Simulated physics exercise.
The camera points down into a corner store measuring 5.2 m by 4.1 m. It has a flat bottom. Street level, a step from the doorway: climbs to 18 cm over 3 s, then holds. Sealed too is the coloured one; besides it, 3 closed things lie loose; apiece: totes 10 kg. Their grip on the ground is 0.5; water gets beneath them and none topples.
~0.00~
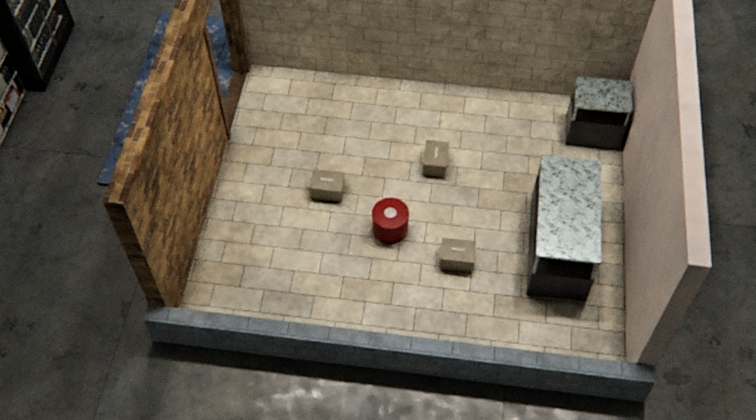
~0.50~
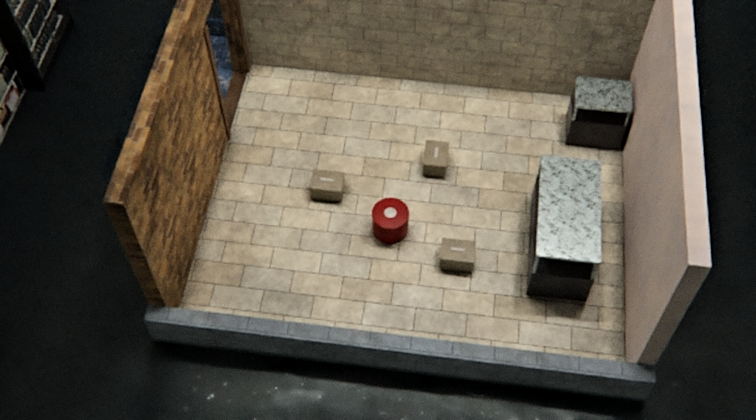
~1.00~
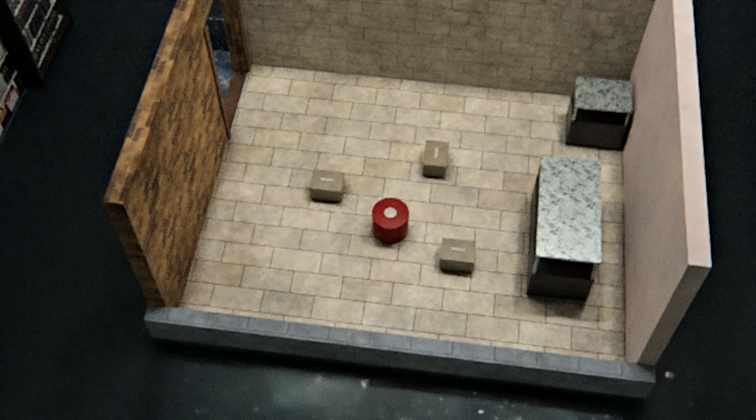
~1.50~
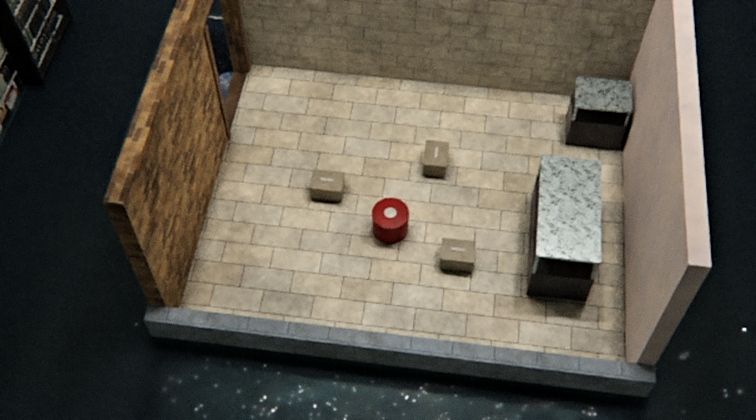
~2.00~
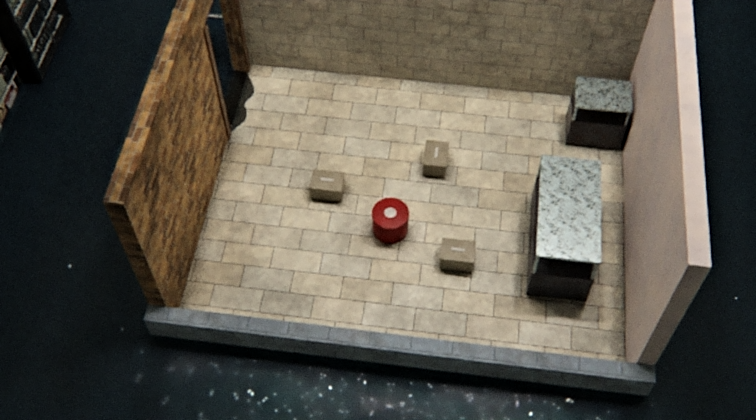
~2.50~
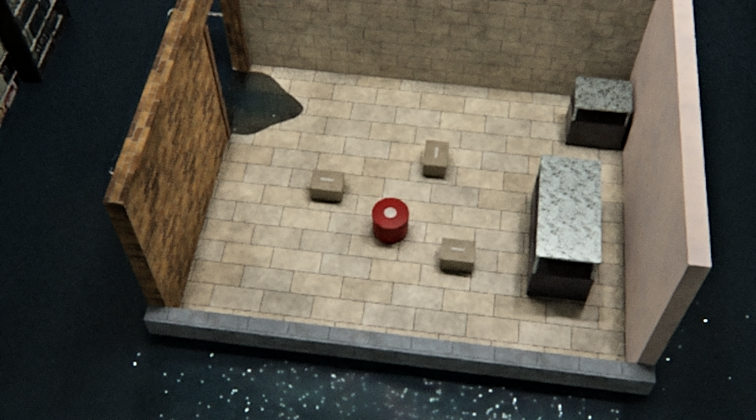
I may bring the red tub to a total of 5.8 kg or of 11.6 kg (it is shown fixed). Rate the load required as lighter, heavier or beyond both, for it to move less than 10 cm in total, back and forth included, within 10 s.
Lighter.
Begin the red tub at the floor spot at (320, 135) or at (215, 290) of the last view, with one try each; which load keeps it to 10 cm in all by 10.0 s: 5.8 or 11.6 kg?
Both masses fail; the small mass already works.
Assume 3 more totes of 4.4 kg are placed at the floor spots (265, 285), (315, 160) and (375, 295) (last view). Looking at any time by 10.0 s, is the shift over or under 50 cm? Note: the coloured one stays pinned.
Order as asked: Stays within / goes beyond / stays within.
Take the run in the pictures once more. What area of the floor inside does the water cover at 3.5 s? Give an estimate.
About 3.0 m2 is covered.
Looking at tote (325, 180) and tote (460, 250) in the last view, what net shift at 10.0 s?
The first is 0 cm from its start, the second 0 cm.
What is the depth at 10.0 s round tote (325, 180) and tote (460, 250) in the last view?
Depth approx. 4 cm / 4 cm.
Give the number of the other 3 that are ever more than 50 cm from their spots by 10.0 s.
The number is 0.
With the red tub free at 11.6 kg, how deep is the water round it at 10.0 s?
Depth: Approx. 2 cm.
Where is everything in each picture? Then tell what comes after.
In the first frame, the red tub at (390, 213) rests on the ground; water covers 0.0 m2; 0 of 4 have shifted.
In the second frame, the red tub at (390, 213) rests on the ground; water covers 0.0 m2; 0 of 4 have shifted.
In the third frame, the red tub at (390, 213) rests on the ground; 0.0 m2 under water; 0 of 4 have shifted.
In the fourth frame, the red tub at (390, 213) rests on the ground; 0.0 m2 under water; 0 of 4 have shifted.
In the fifth frame, the red tub at (390, 213) rests on the ground; 0.1 m2 under water; 0 of 4 have shifted.
In the sixth frame, the red tub at (390, 213) rests on the ground; 0.6 m2 under water; 0 of 4 have shifted.
After 3.5 s the red tub would be 0 cm from its start with 5.8 kg and 0 cm from its start with 11.6 kg; 0 cm of water round it then.
After 4.5 s the red tub would be 0 cm from its start with 5.8 kg and 0 cm from its start with 11.6 kg; 0 cm of water round it then.
After 7.0 s the red tub would be 0 cm from its start with 5.8 kg and 0 cm from its start with 11.6 kg; 2 cm of water round it then.
After 10.0 s the red tub would be 0 cm from its start with 5.8 kg and 0 cm from its start with 11.6 kg; 2 cm of water round it then.
